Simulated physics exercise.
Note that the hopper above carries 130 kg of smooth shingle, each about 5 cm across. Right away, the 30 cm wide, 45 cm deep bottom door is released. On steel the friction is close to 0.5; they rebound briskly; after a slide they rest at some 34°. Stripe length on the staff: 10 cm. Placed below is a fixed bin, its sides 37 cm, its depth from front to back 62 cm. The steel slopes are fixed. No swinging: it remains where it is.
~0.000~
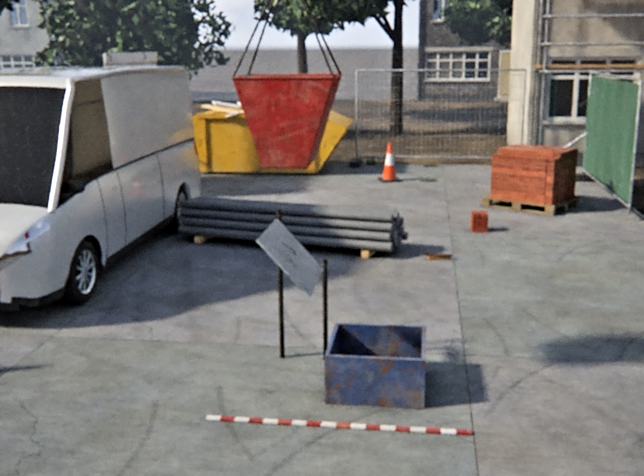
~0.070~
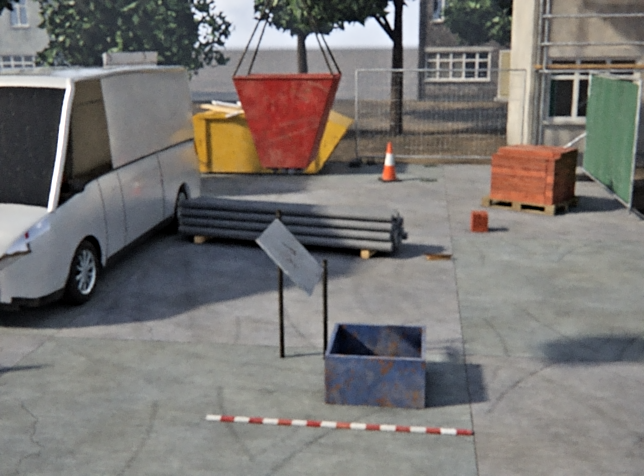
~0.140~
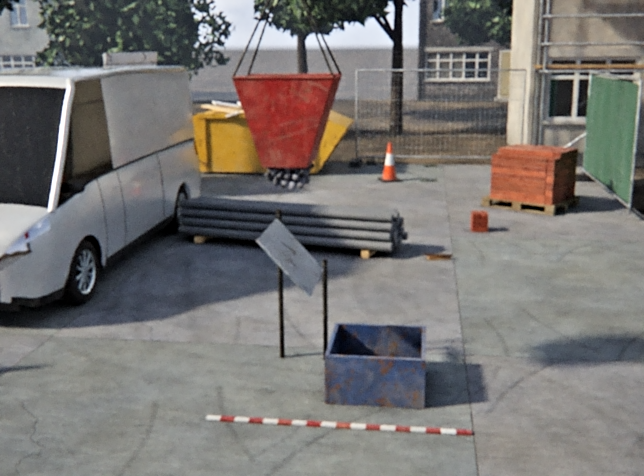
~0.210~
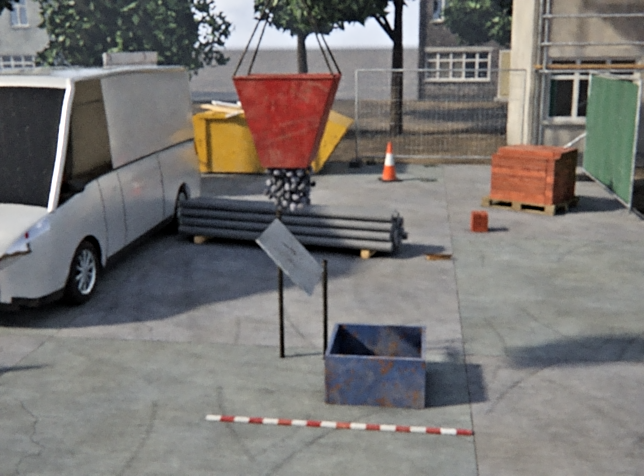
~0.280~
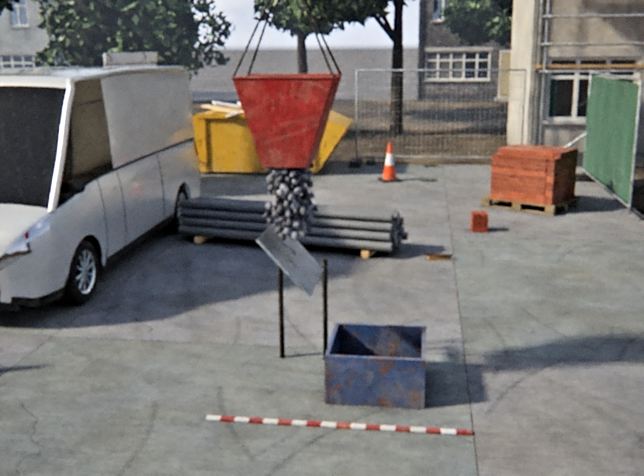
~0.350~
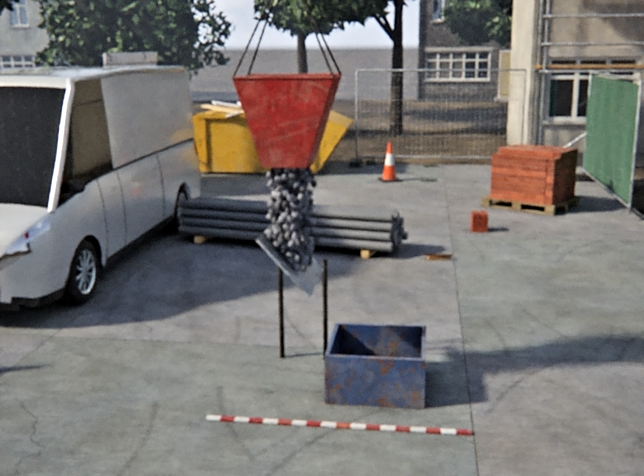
A red hopper releases grey stones, which drop in a stream onto a tilted plate.
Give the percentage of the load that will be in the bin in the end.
Some 72 per cent of the load ends in the bin.
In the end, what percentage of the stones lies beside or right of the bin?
30 %.
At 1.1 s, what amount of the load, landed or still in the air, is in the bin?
By then, 70 %.
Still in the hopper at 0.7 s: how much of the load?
About 0 % remains inside.
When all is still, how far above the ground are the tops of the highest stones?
Roughly 28 centimetres.
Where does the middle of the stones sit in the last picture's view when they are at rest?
Centre position approx (391, 373).
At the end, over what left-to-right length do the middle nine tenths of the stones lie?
Some 90 cm left to right.
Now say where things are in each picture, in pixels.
In the first frame, the outlet is at (284, 160); nothing has dropped yet.
In the second frame, the outlet is at (284, 160); 4 % is out.
In the third frame, the outlet is at (284, 160); 12 % is out, the lowest stones still above the rim at (296, 182), 155 cm up.
In the fourth frame, the outlet is at (284, 160); 22 % is out, the lowest stones still above the rim at (297, 203), 139 cm up.
In the fifth frame, the outlet is at (284, 160); 34 % is out, the lowest stones still above the rim at (297, 231), 119 cm up.
In the sixth frame, the outlet is at (284, 160); 46 % is out, the lowest stones still above the rim at (303, 263), 96 cm up.
After 0.7 s, 1 % in the hopper, 30 % on the steel, 33 % falling or lying left of the bin, 28 % falling or lying in the bin, 9 % falling or lying beside or right of the bin; the stones farthest right are at (416, 373).
After 1.1 s, 0 % in the hopper, 1 % on the steel, 4 % falling or lying left of the bin, 69 % falling or lying in the bin, 26 % falling or lying beside or right of the bin; the stones farthest right are at (486, 384).
After 1.7 s, 0 % in the hopper, 72 % falling or lying in the bin, 28 % falling or lying beside or right of the bin; the stones farthest right are at (575, 378).
After 2.6 s, 0 % in the hopper, 1 % falling or lying left of the bin, 72 % falling or lying in the bin, 28 % falling or lying beside or right of the bin; the stones farthest right are at (605, 376).
After 4.5 s, 0 % in the hopper, 1 % left of the bin, 72 % in the bin, 28 % beside or right of the bin; the stones farthest right are at (605, 376).
